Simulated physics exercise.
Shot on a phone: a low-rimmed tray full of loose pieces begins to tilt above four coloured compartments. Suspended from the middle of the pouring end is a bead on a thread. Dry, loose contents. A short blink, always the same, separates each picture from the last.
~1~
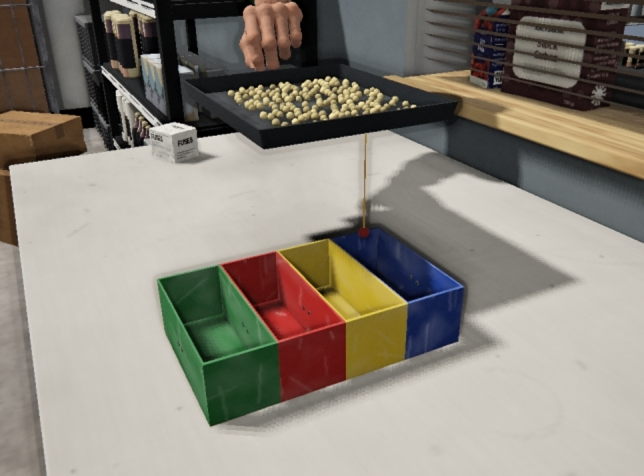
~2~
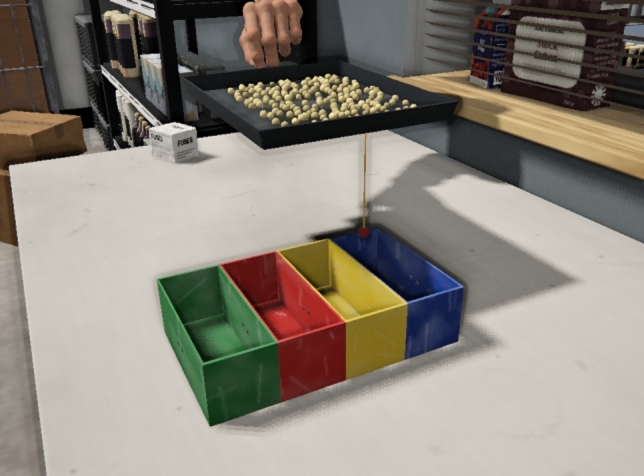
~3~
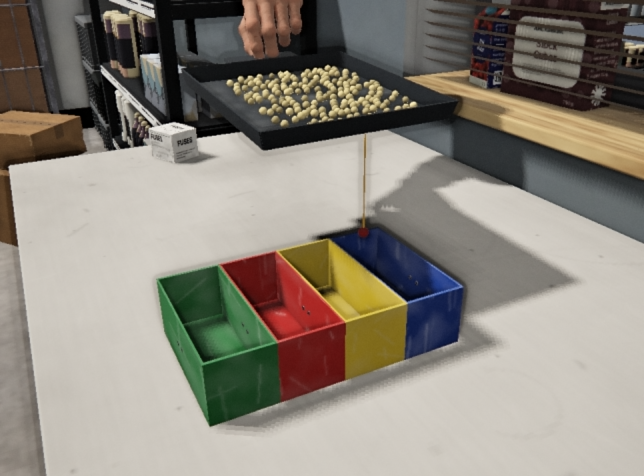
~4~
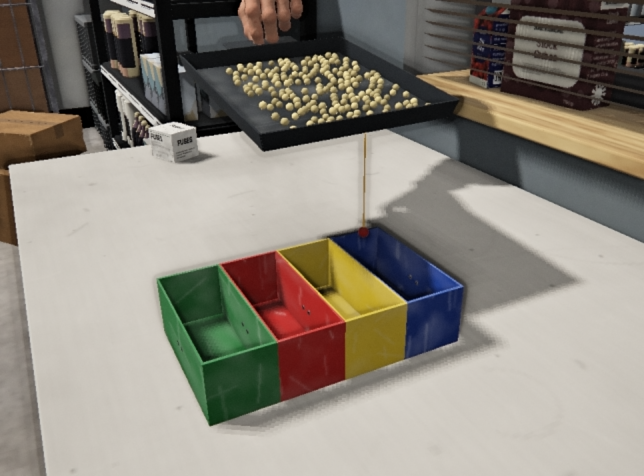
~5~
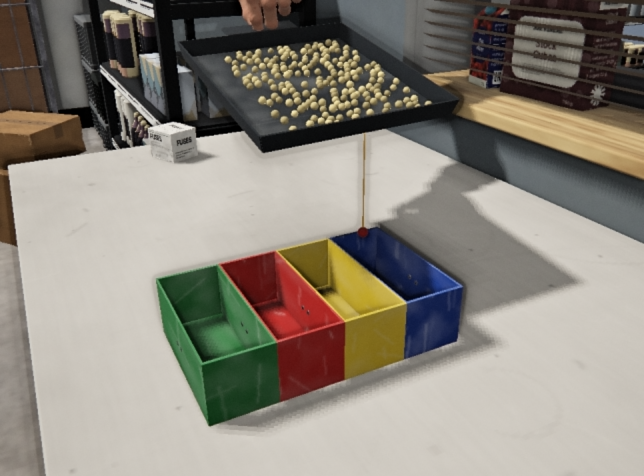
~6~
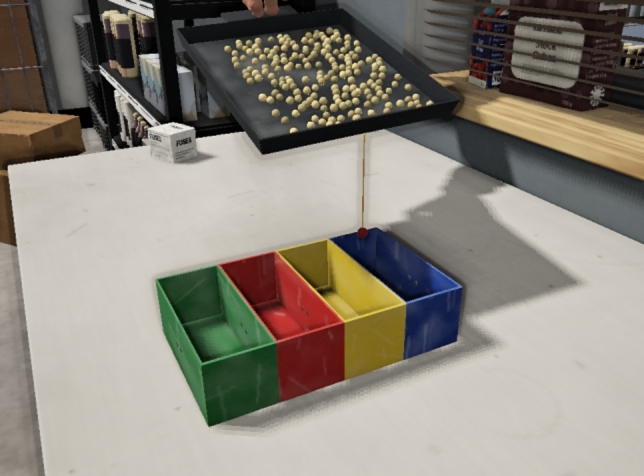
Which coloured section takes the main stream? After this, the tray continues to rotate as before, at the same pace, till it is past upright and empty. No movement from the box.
The yellow section takes it.
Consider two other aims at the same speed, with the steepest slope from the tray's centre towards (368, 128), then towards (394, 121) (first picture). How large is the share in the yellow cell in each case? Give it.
10 % and 0 %.
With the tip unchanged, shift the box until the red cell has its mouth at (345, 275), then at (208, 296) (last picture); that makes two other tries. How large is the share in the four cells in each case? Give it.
In order, about 100 and 70 in a hundred.
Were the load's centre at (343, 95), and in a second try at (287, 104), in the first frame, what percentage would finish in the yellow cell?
First case: Around 30 %; second case: Around 40 %.
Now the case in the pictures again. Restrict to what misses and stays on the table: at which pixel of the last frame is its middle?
My estimate puts the centre near (487, 313).
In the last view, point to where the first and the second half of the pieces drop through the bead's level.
Early-half point (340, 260); late-half point (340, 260).
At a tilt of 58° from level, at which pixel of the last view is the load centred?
(345, 119).
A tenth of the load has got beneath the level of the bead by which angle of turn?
That would be about 100 degrees from level.
Just after the last frame, tray tipped steeply; almost all on the tray; just a few in the red cell; just a few falling or outside the box.
A moment on, tray tipped right over; the larger part on the tray; just a few in the red cell; just a few in the yellow cell; just a few in the blue cell; just a few in the green cell; about a tenth falling or outside the box.
Further on, tray tipped past a quarter turn; roughly a third in the yellow cell; roughly a quarter in the blue cell; roughly a quarter in the red cell; just a few in the green cell; about a tenth falling or outside the box.
When it is over, tray tipped past a quarter turn; roughly a third in the yellow cell; roughly a quarter in the blue cell; roughly a quarter in the red cell; just a few in the green cell; about a tenth outside the box.
